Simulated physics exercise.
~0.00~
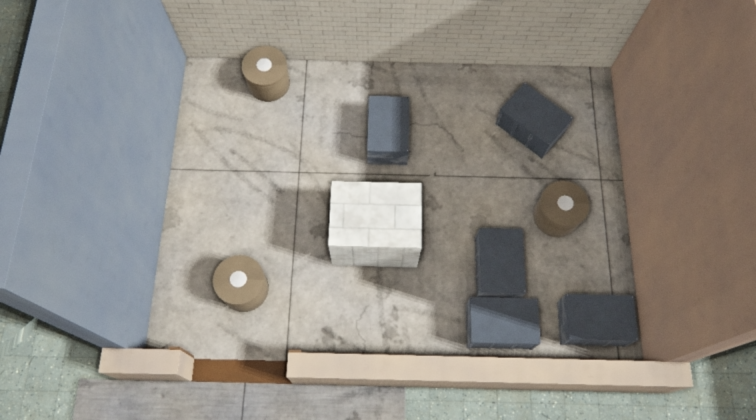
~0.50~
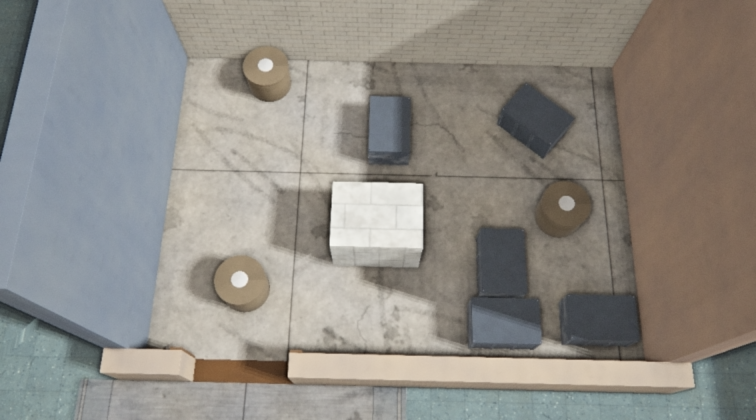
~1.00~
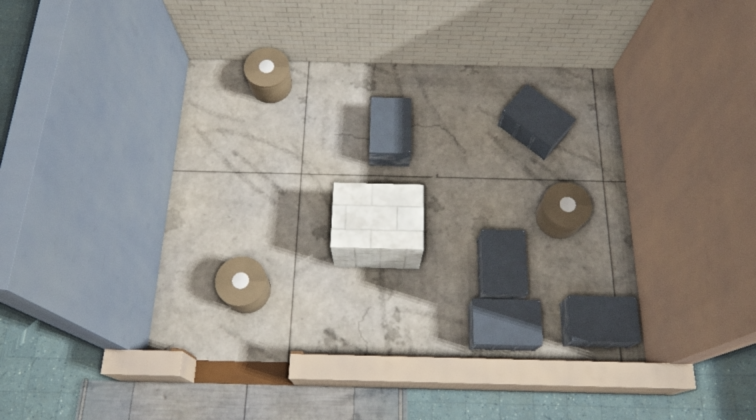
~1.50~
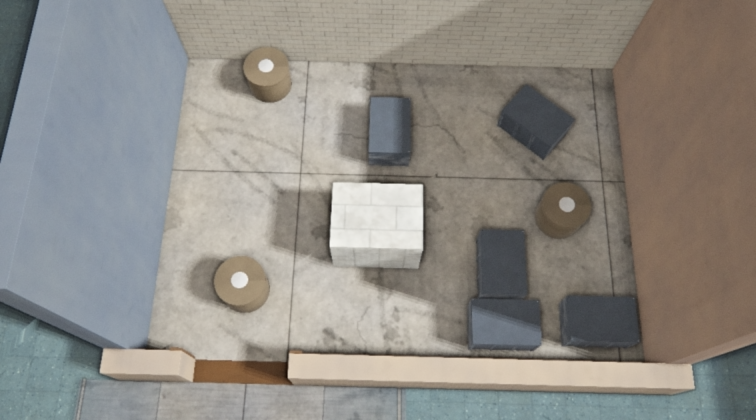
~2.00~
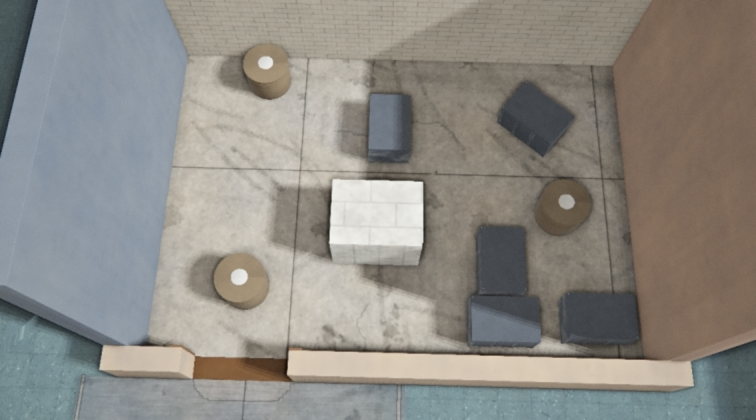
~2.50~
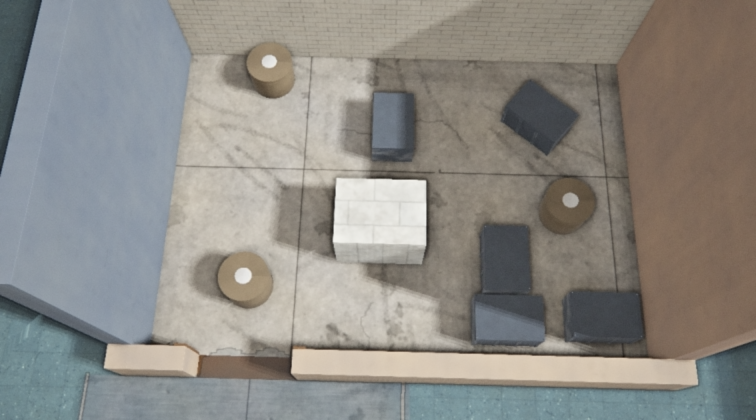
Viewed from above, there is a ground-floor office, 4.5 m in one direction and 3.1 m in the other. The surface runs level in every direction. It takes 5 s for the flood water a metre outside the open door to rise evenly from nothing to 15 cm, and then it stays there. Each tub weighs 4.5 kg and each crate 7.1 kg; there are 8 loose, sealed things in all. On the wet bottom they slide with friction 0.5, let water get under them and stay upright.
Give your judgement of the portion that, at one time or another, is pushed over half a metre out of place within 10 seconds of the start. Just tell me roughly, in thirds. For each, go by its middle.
It is a small fraction, under a third.
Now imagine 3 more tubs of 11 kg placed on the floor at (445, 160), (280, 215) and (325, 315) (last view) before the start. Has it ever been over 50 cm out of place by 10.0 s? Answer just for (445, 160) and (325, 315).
Well, the first one stays under the mark, and the second stays under the mark.
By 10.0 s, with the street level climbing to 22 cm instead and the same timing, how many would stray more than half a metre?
The count would be 4.
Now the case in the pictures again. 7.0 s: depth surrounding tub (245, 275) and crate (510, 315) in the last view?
Around 4 cm and 1 cm.
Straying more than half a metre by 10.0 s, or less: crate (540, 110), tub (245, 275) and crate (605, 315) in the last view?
In turn: Below the mark, above the mark, below the mark.
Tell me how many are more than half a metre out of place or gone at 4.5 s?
The number by then is 0.
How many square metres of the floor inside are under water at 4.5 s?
Near 2.5 m2 in all.
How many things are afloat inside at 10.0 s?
Total: 2.
After 3.5 s 0 of 8 are over 50 cm from their spots; 0 afloat.
After 4.5 s 0 of 8 are over 50 cm from their spots; 0 afloat.
After 7.0 s 1 of 8 are over 50 cm from their spots; 2 afloat.
After 10.0 s 1 of 8 are over 50 cm from their spots, and 1 have been at some point; 2 afloat.
